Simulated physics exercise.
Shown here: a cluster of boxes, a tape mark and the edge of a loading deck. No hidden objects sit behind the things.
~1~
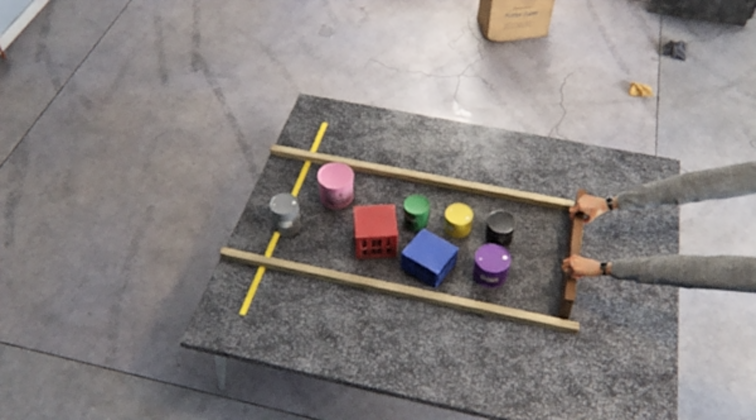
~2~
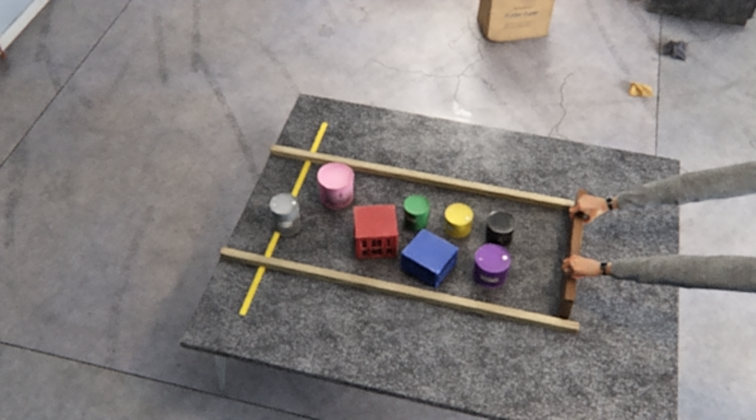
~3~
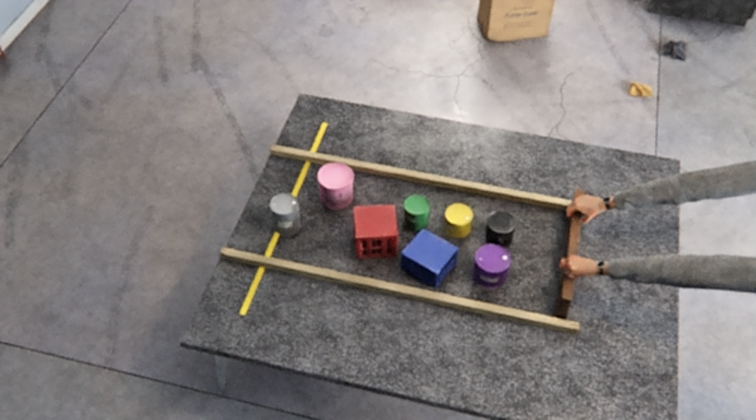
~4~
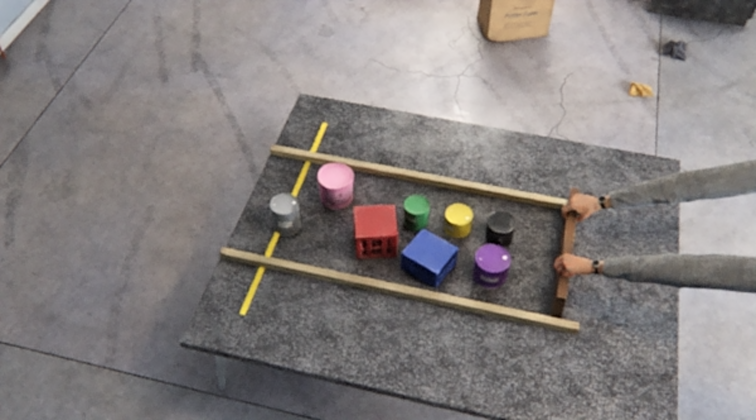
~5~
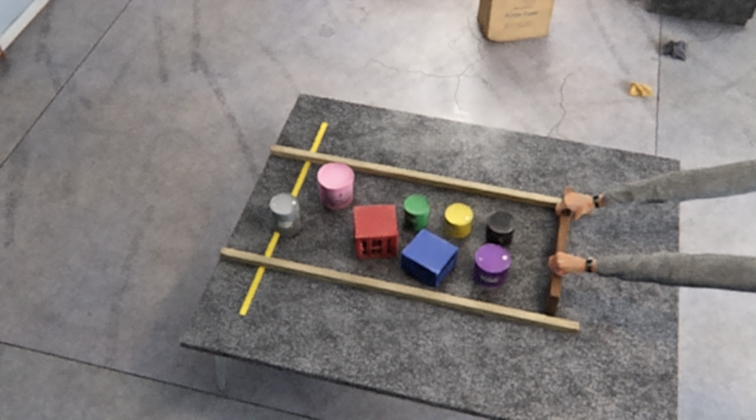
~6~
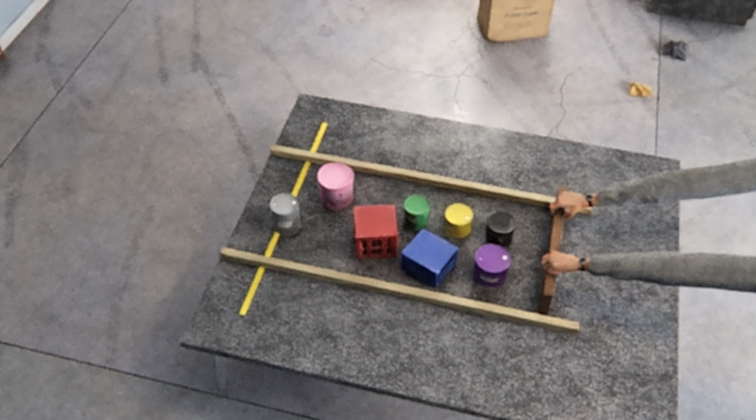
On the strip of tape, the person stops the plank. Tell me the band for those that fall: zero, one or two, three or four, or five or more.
Just three or four fall.
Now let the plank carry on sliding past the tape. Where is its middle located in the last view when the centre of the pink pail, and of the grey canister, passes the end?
The pink pail puts it at (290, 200), the grey canister at (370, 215).
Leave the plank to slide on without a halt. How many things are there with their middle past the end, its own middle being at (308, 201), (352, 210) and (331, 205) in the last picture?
The counts are 2, 1 and 2, in that order.
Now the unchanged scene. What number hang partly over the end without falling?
The overhang total is 0.
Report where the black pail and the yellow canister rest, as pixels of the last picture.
Final spots - black pail (283, 179), yellow canister (292, 162).
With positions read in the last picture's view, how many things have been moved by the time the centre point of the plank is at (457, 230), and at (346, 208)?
In order, the tallies are 6 and 8.
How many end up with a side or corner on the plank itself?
The count is 4.
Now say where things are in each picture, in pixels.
In the first picture, grey canister (286, 215); pink pail (336, 186); red crate (375, 232); plank (573, 253); tape (288, 209).
In the second picture, pink pail (336, 186); plank (573, 253).
In the third picture, red crate (375, 232); blue crate (429, 258).
In the fourth picture, grey canister (286, 215); black pail (500, 229).
In the fifth picture, pink pail (336, 186); yellow canister (458, 221).
In the sixth picture, grey canister (286, 215); pink pail (336, 186); red crate (375, 232); plank (553, 249); tape (288, 209).
A little later, none off yet; grey canister at rest near (286, 215); pink pail at rest near (336, 186); red crate shifted about its own width near (341, 225).
When it is over, the number that fall off is three or four; down, blue crate, red crate, pink pail and grey canister.
